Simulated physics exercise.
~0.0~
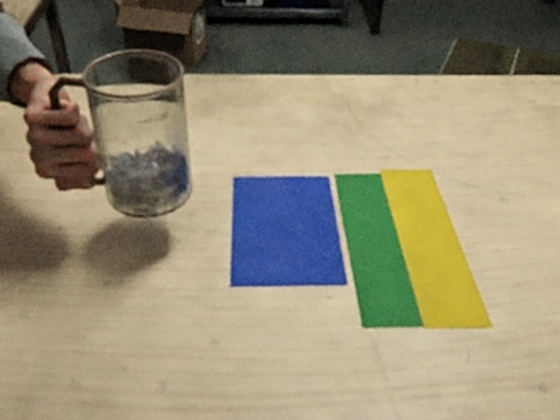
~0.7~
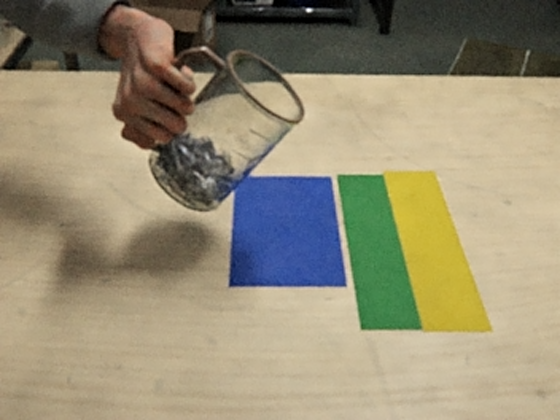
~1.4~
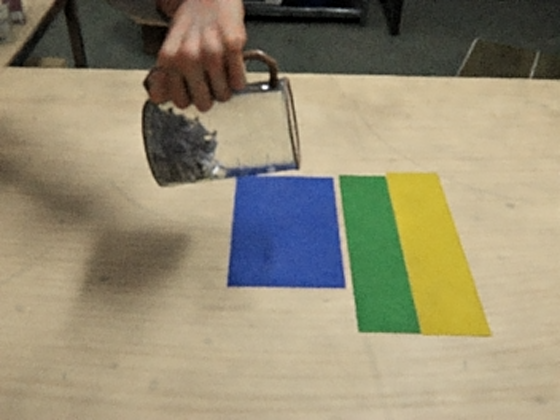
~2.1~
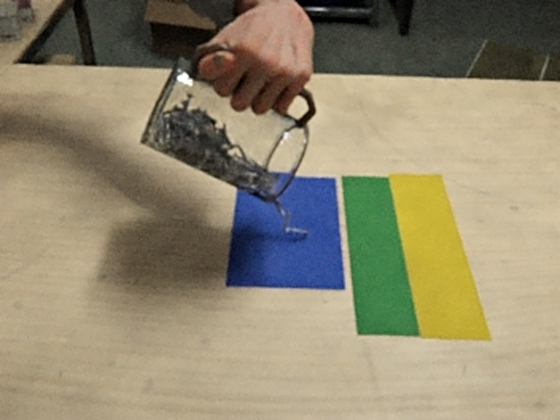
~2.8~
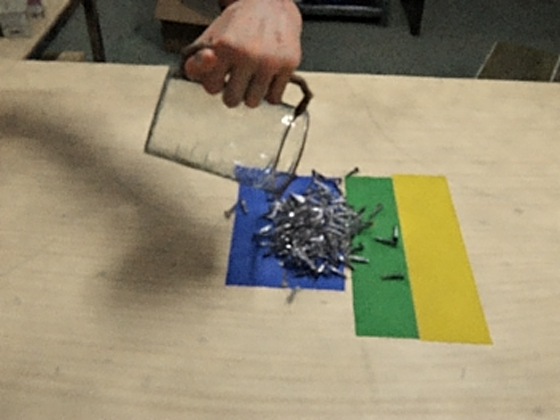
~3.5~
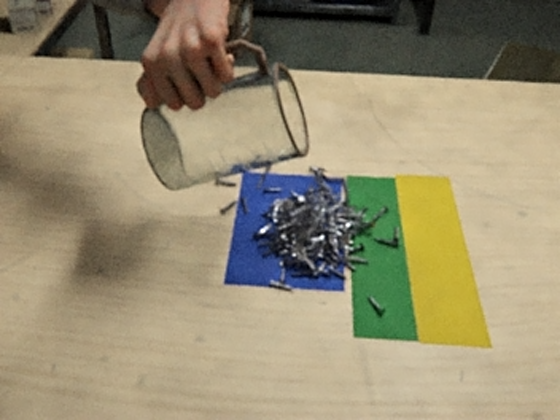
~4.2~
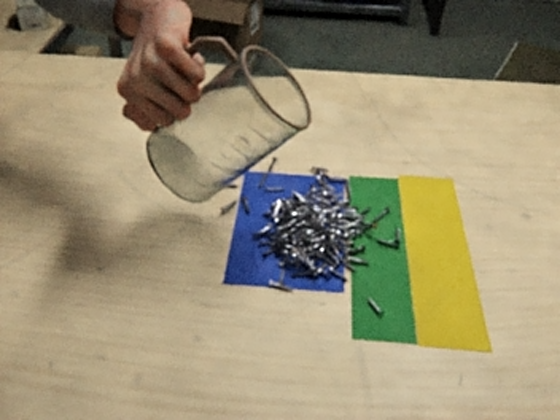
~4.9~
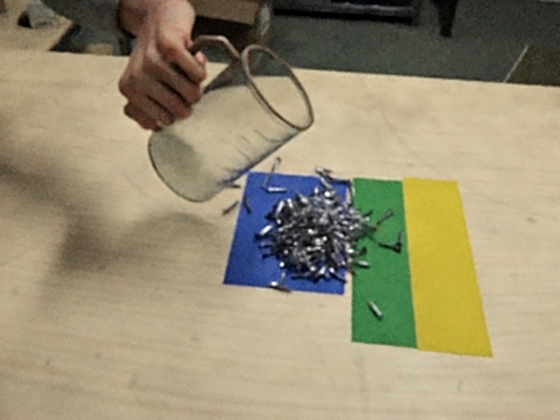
At first, a hand holds a clear jug of small steel screws upright at the left of a wooden table, where blue, green and yellow mats lie side by side. The hand moves the jug to the right and tips it onto its side, the screws still inside. Tilted further, its mouth points down over the blue mat and the screws spill out in a rush. They land in a heap mostly on the blue mat, with some on the green and a few on bare table. The hand then turns the emptied jug partly back up and holds it there, leaning, while the yellow mat stays clear.
